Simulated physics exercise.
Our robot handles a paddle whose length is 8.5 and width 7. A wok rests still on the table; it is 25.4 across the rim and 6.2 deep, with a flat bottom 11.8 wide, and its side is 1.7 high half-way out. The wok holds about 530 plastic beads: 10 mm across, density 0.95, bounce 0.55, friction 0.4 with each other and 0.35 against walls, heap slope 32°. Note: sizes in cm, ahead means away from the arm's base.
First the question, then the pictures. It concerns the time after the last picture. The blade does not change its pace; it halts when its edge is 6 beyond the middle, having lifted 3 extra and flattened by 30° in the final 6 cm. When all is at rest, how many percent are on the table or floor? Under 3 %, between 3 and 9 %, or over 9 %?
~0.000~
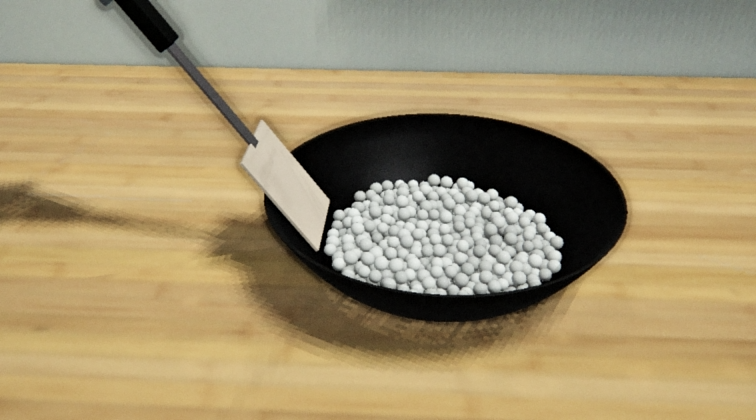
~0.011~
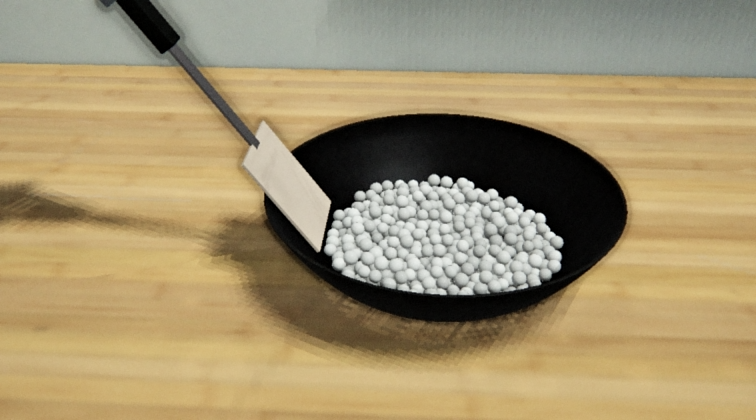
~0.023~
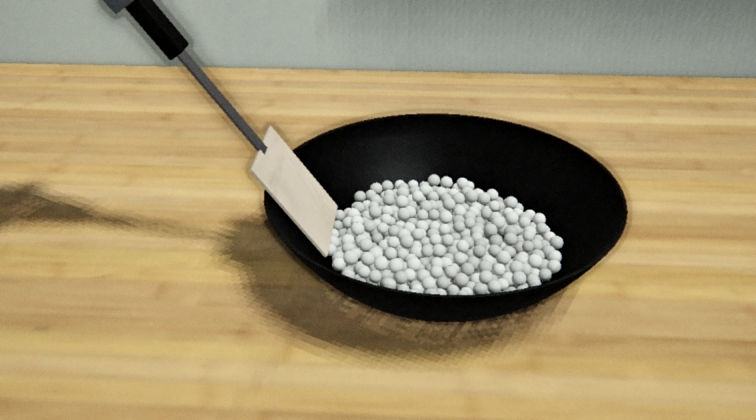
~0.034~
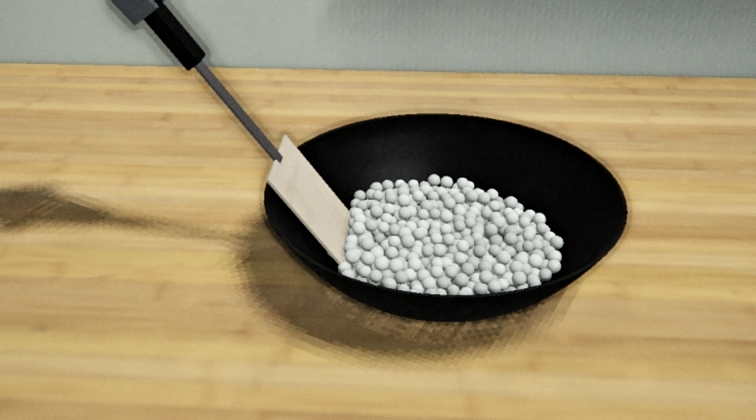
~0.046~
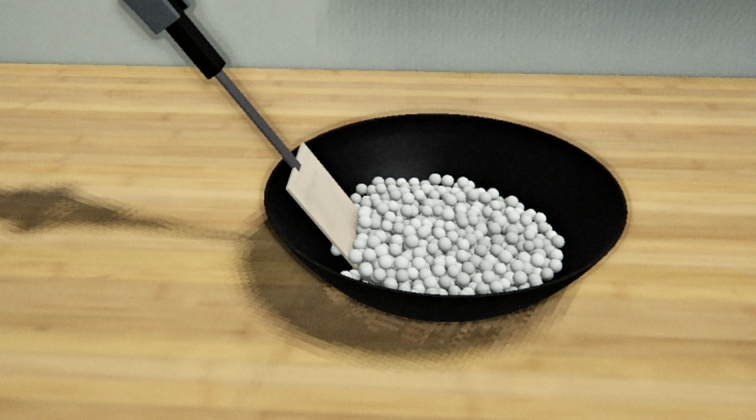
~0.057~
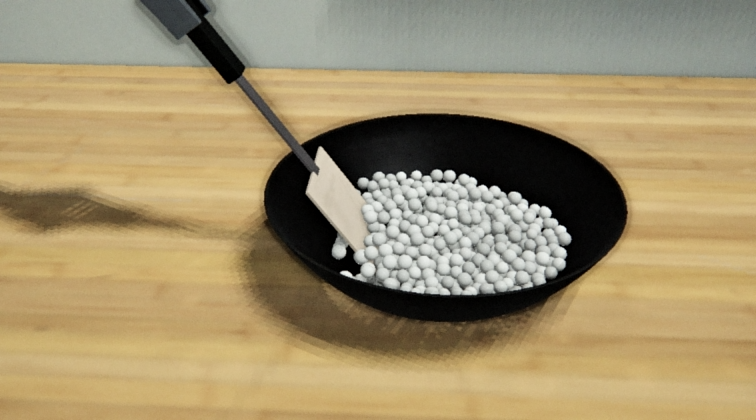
Between 3 and 9 %.
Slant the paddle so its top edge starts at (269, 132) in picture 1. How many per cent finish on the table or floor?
Around 5 percent ends up on the table or floor.
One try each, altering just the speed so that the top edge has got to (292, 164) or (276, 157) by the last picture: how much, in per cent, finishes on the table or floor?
Near 0 per cent in the first try and near 0 per cent in the second.
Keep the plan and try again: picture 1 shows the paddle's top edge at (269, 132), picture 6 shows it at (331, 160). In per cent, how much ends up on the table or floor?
Near 5 in a hundred.
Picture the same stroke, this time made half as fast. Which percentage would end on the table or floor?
Estimated result: Some 0 %.
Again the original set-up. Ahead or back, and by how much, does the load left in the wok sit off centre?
Some 3.5 cm ahead of the centre.
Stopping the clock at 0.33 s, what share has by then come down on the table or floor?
Roughly 2 percent.
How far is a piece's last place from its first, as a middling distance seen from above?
It works out to roughly 3 cm.
By 0.08 s, sloping 55°, highest piece 7 above the table; 527 in the wok.
By 0.11 s, sloping 45°, highest piece 9 above the table; 526 in the wok, 1 on the blade or in flight.
By 0.33 s, sloping 25°, highest piece 10 above the table; 495 in the wok, 13 on the table or floor, 19 on the blade or in flight.
By 1.38 s, sloping 25°, highest piece 5 above the table; 495 in the wok, 32 on the table or floor.
Final count, 495 in the wok, 32 on the table or floor. That is 6 % on the table or floor.
